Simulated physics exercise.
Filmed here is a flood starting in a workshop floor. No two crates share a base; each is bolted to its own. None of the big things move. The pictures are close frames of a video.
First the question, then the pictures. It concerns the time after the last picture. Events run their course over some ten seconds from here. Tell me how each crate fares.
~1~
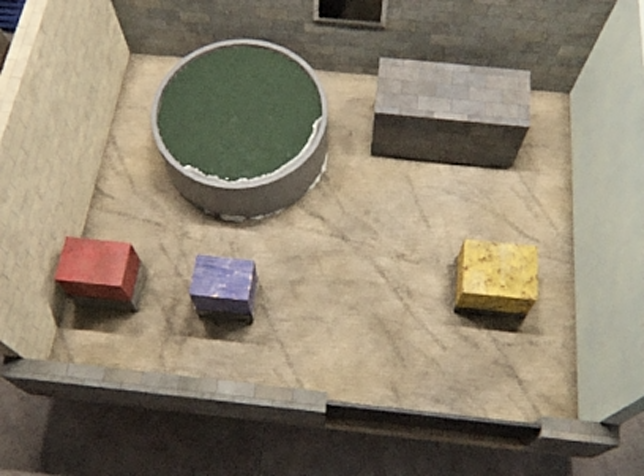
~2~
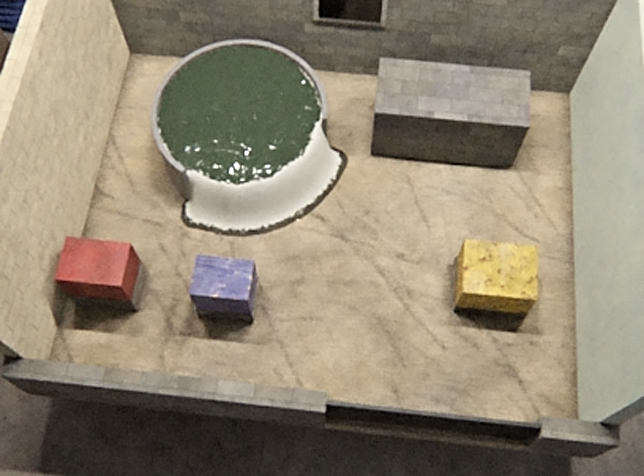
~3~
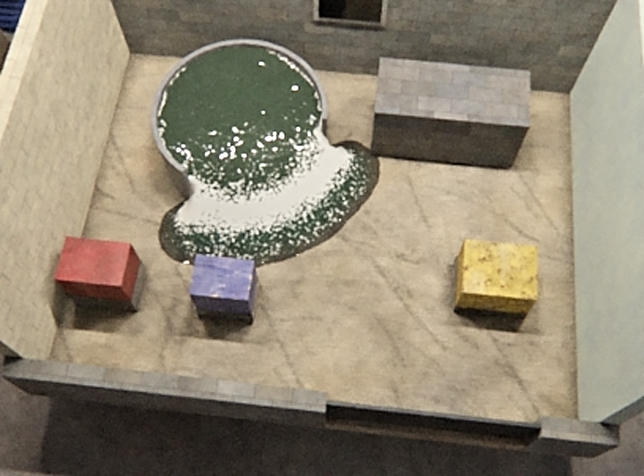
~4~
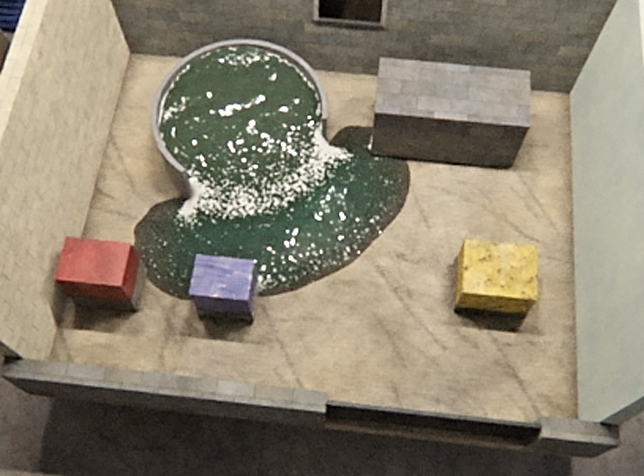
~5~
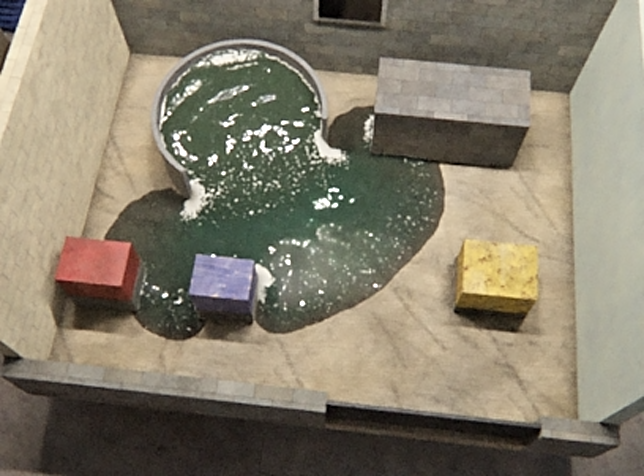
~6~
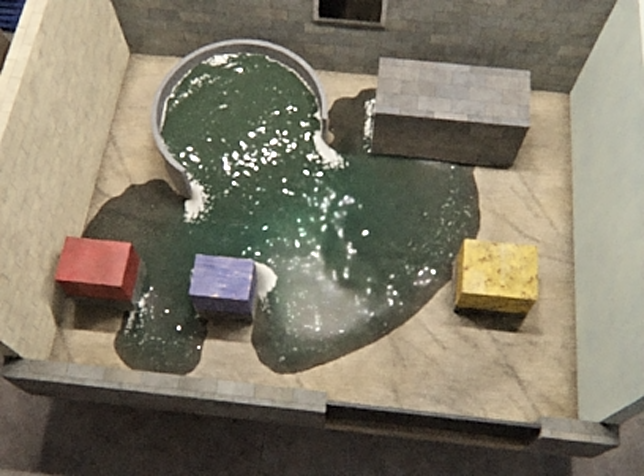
Result: The blue crate is touched by water, the yellow crate is touched by water, the red crate remains untouched by water.
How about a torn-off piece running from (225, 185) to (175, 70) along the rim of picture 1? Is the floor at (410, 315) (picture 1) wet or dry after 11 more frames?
That spot: Spared.
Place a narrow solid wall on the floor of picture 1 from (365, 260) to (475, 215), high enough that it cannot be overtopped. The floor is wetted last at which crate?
My answer: The yellow one.
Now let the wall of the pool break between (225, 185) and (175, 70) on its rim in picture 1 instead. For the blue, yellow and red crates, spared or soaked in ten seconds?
Crate by crate: Blue - hit; yellow - hit; red - hit.
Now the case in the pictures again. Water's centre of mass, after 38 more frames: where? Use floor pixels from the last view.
Near (355, 230).
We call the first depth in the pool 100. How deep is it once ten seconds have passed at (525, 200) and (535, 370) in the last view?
Near 12 per cent and 10 per cent, respectively.
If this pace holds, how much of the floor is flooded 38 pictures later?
I'd put it at roughly 100 per cent.
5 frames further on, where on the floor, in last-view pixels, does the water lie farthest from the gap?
My pick would be pixel (554, 430).
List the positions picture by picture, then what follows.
In the first frame, the round pool at (240, 113) is whole and still.
In the second frame, water pours out at (273, 200) and has run to (336, 153).
In the third frame, water pours out at (274, 201) and has run to (372, 160).
In the fourth frame, the front is at (397, 159), out from the gap at (274, 203).
In the fifth frame, the front is at a hidden place, out from the gap at (274, 203).
In the sixth frame, water pours out at (274, 203) and has run to (468, 165).
A moment on, water covers 65 % of the floor; the blue crate water round its plinth, the yellow crate water round its plinth, the red crate water round its plinth.
Next, water covers 80 % of the floor; the blue crate water round its plinth, the yellow crate water round its plinth, the red crate water round its plinth.
Then, water covers 90 % of the floor; the blue crate water round its plinth, the yellow crate water round its plinth, the red crate water round its plinth.
Later, water covers 100 % of the floor; the blue crate water round its plinth, the yellow crate water round its plinth, the red crate water round its plinth.
In the end, water covers 100 % of the floor; the blue crate was topped, the yellow crate was topped, the red crate stayed above the water.
